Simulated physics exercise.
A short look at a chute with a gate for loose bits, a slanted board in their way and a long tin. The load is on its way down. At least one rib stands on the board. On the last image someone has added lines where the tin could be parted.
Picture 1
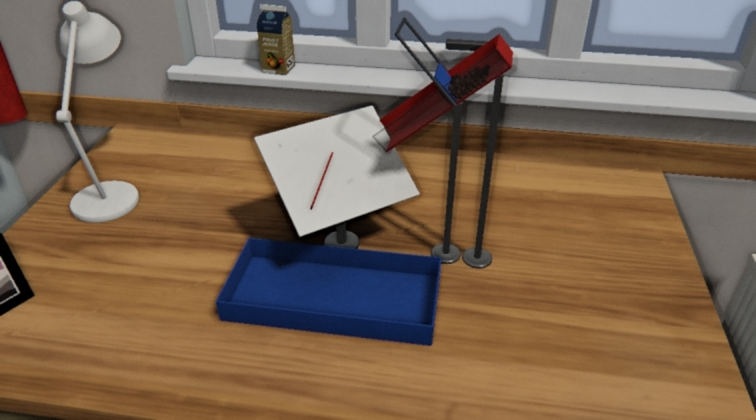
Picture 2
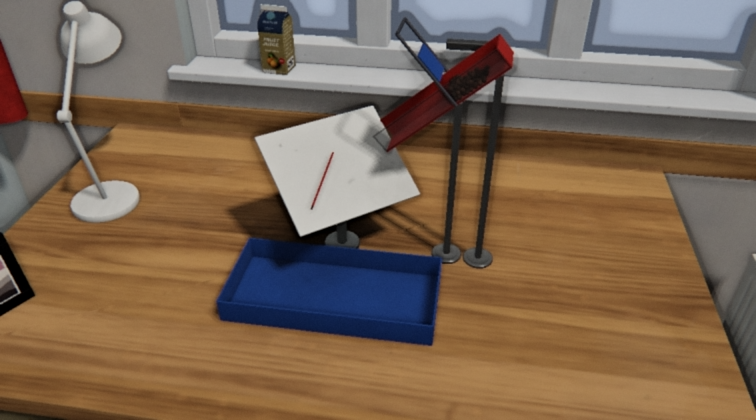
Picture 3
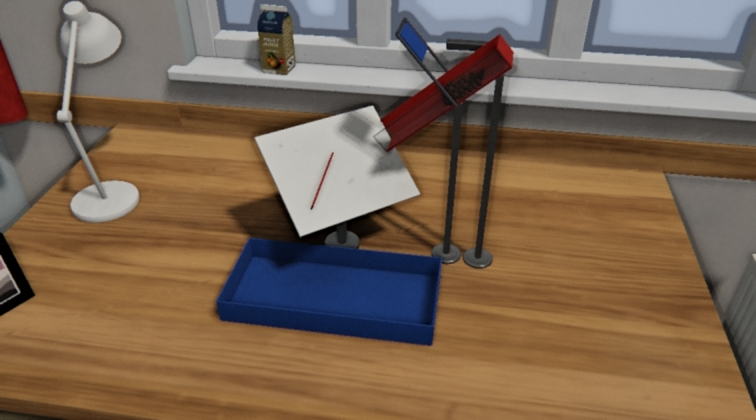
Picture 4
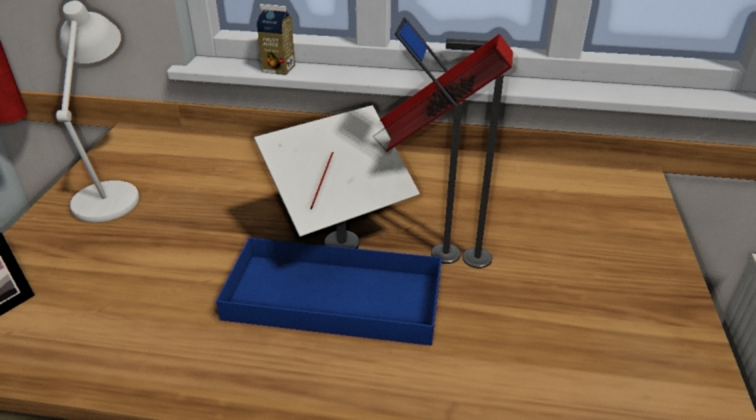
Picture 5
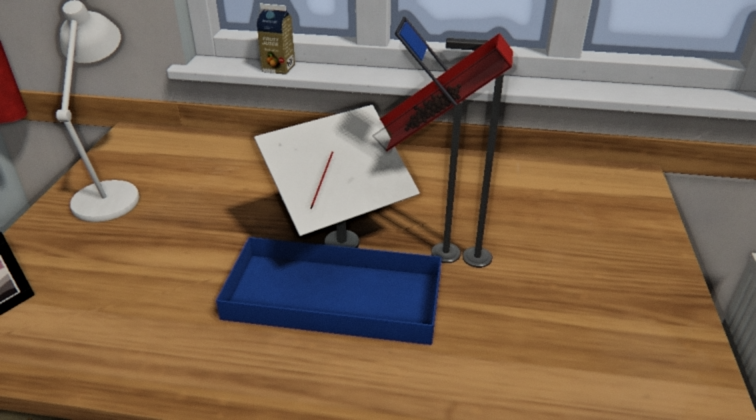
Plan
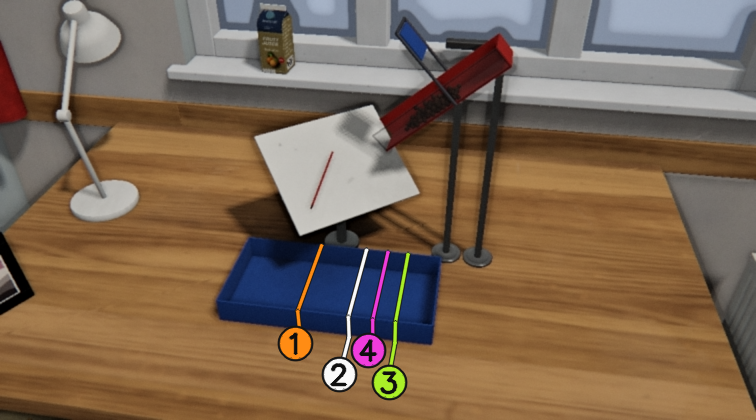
A wooden desk below a white-framed window is seen from above and in front, with a white lamp at the left and a small carton on the sill. A red chute on dark stands slopes down leftward to a tilted white board with a thin red rib, behind a long, empty blue tin. The chute's blue gate lifts, and small dark bits slide partway down the chute while the view stays still.
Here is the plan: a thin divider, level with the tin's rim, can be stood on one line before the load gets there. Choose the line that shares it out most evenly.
Go for 2.
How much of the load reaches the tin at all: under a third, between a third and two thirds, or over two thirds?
Over two thirds.
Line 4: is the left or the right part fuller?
More lands on the left.
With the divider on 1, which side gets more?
The right side.
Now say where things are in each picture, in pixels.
In the first picture, load behind the gate near (465, 81), allspice berries; lip of the chute near (390, 143), sloping fairly steeply.
In the second picture, middle of the board near (339, 166), tilted fairly steeply; middle of its low edge near (363, 214); of its high edge near (316, 121).
In the third picture, front corners of the tin near (217, 301) and (433, 326), empty; front of the load near (445, 100).
In the fourth picture, middle of the load near (449, 99); its front near (429, 114), close to a third of the way to the lip; rib from (333, 152) to (313, 205).
In the fifth picture, middle of the load near (435, 108); its front near (407, 129), close to two thirds of the way to the lip.
On the marked copy, line 1 crosses the front rim at (297, 310); line 2 crosses the front rim at (348, 316); line 3 crosses the front rim at (395, 321); line 4 crosses the front rim at (372, 319).
With 1, of what is caught, a small share on the left of the divider, all but a few on the right.
With 2, of what is caught, close to two thirds on the left of the divider, close to a third on the right.
With 3, of what is caught, all but a few on the left of the divider, only a few on the right.
With 4, of what is caught, the bulk on the left of the divider, a small share on the right.
